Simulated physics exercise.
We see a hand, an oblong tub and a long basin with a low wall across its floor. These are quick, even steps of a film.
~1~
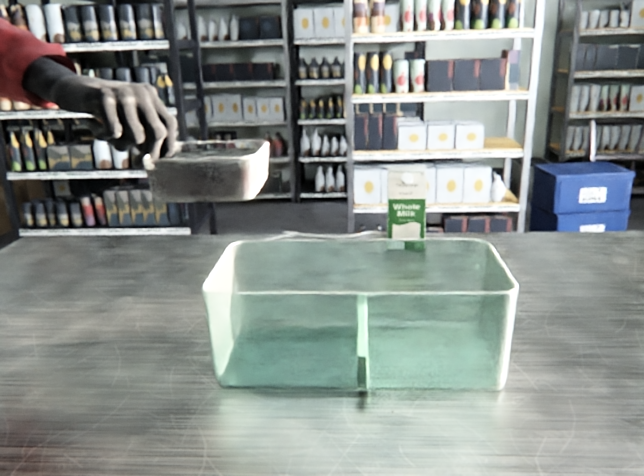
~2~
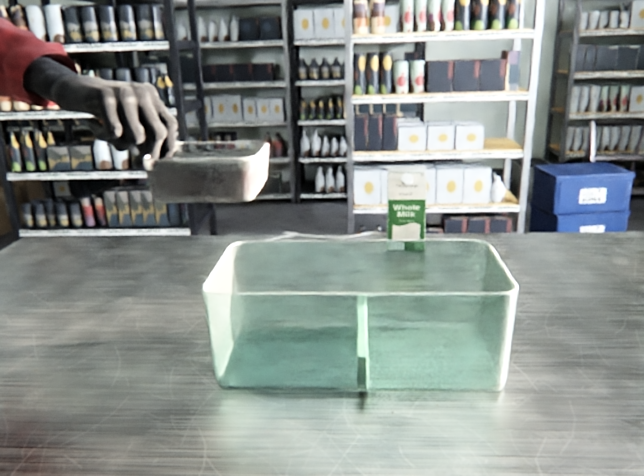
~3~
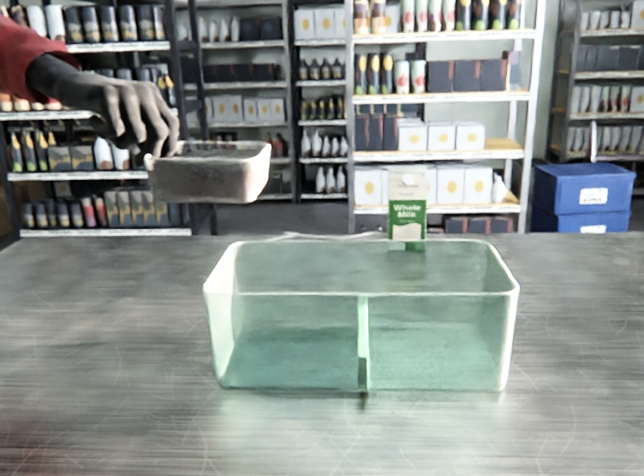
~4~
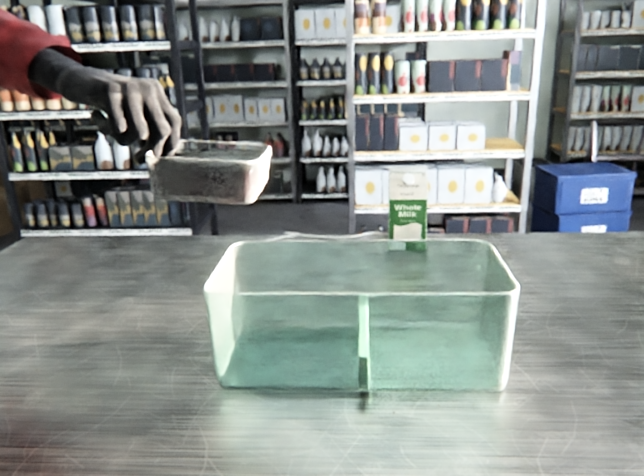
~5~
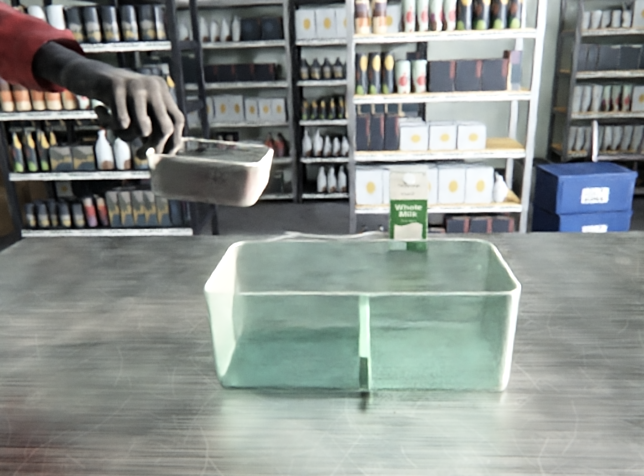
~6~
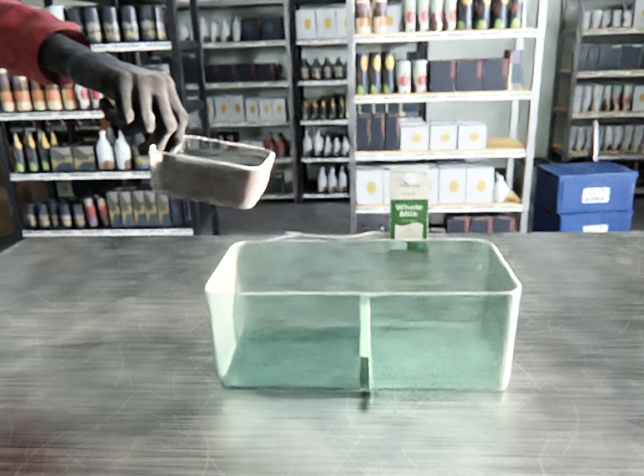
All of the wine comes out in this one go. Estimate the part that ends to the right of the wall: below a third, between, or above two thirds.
The share right of the wall is not even a third.
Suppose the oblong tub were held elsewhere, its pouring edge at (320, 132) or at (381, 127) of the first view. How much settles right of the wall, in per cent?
About 75 and 95 per cent.
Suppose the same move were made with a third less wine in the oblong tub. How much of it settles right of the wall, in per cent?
Close to 5 per cent.
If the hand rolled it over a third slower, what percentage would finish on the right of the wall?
Close to 5 per cent.
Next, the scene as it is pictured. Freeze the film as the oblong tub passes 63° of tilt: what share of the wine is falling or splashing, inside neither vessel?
It comes to 40 per cent or so.
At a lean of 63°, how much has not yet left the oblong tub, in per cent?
About 35 per cent.
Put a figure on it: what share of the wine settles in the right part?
It comes to 5 per cent or so.
A moment on, the oblong tub is tipped part way and 34 per cent is still to pour, 26 is left of the wall and 0 right of it.
Next, the oblong tub is tipped on its side and 6 per cent is still to pour, 87 is left of the wall and 2 right of it.
Then the oblong tub is tipped on its side and 0 per cent is still to pour, 95 is left of the wall and 3 right of it.
Later the oblong tub is tipped on its side and 0 per cent is still to pour, 97 is left of the wall and 3 right of it.
Finally, 97 per cent lies left of the wall, 3 right of it and 0 outside.
